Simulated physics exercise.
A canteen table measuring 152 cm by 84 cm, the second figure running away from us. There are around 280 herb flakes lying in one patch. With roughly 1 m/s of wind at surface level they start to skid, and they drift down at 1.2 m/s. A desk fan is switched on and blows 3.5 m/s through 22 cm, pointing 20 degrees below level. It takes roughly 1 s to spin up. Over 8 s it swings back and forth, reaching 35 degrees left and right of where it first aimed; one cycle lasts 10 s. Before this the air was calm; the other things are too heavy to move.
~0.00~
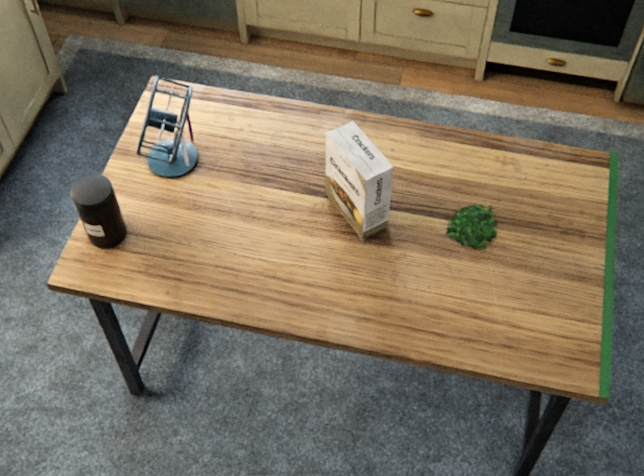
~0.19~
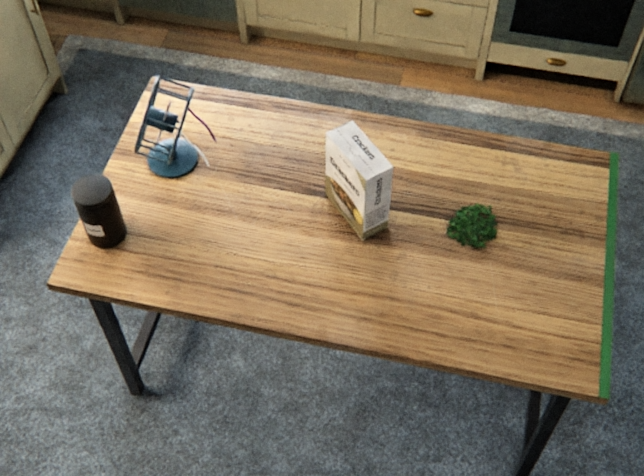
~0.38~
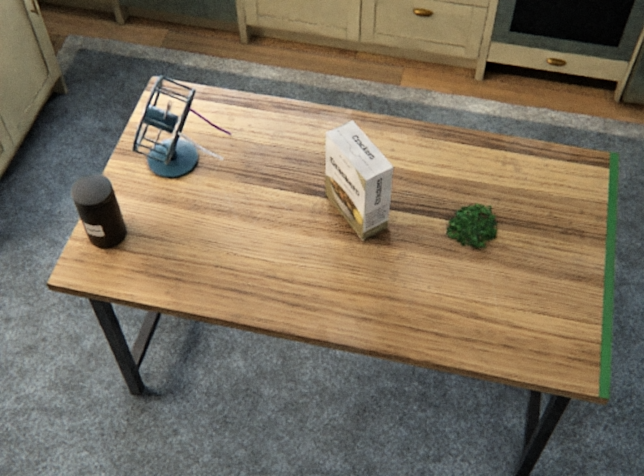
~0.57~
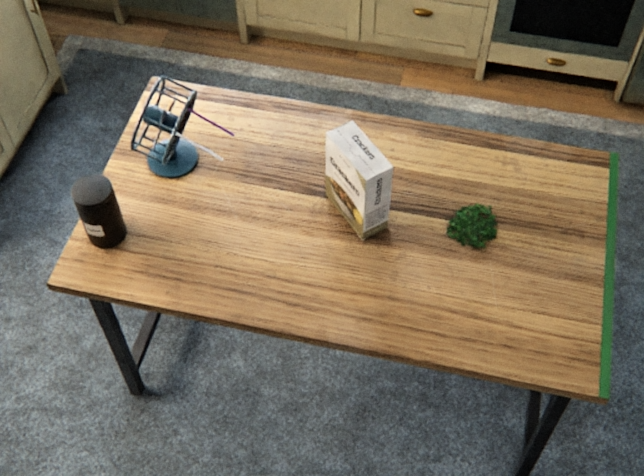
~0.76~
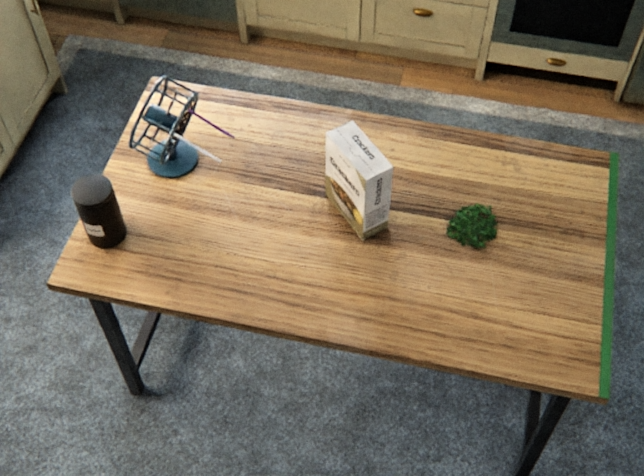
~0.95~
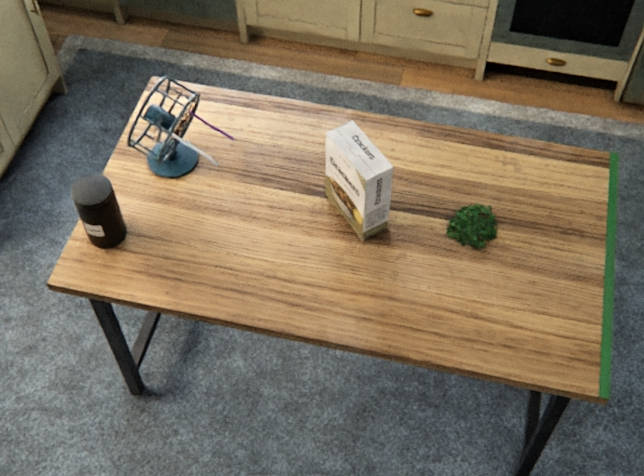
The clip shows a wooden table holding a dark jar, a carton, a small green patch of flakes and a desk fan, whose head gradually turns towards the front while everything else on the table stays still.
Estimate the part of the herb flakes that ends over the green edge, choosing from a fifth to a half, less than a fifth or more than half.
That edge ends up with fewer than a fifth of them.
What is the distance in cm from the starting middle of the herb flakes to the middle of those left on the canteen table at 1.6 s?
I'd say close to 0 cm.
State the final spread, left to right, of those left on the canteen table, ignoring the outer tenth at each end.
The middle group spans some 10 cm.
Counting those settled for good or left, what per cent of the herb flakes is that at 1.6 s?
Estimated share: Close to 80 per cent.
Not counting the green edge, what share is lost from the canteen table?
Around 0 % of them.
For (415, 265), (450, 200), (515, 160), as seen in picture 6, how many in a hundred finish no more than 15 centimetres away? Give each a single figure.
In turn about 1 %, 80 %, 0 %.
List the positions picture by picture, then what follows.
In the first frame, the middle of the herb flakes is near (473, 227), none has stirred yet and the mouth of the desk fan is at (164, 120).
In the second frame, the middle of the herb flakes is near (473, 226), none has stirred yet and the green edge is centred on (614, 264).
In the third frame, the middle of the herb flakes is near (473, 226), none has stirred yet, the top of a carton is at (359, 149) and the top of a jar is at (92, 189).
In the fourth frame, the middle of the herb flakes is near (473, 226), none has stirred yet and the head of the desk fan has turned about 12 degrees towards the front.
In the fifth frame, the middle of the herb flakes is near (473, 226) and none has stirred yet.
In the sixth frame, the middle of the herb flakes is near (473, 226), none has stirred yet and the head of the desk fan has turned about 20 degrees towards the front.
After 1.6 s, 0 % are over the green edge; the middle of those left on the top is near (473, 226); 79 % are gone or lie where they will stay.
After 2.6 s, 0 % are over the green edge; the middle of those left on the top is near (473, 226); 79 % are gone or lie where they will stay.
After 4.4 s, 0 % are over the green edge; the middle of those left on the top is near (473, 226); 79 % are gone or lie where they will stay.
After 8.0 s, at the end, 0 % are over the green edge; the middle of those left on the top is near (473, 226).
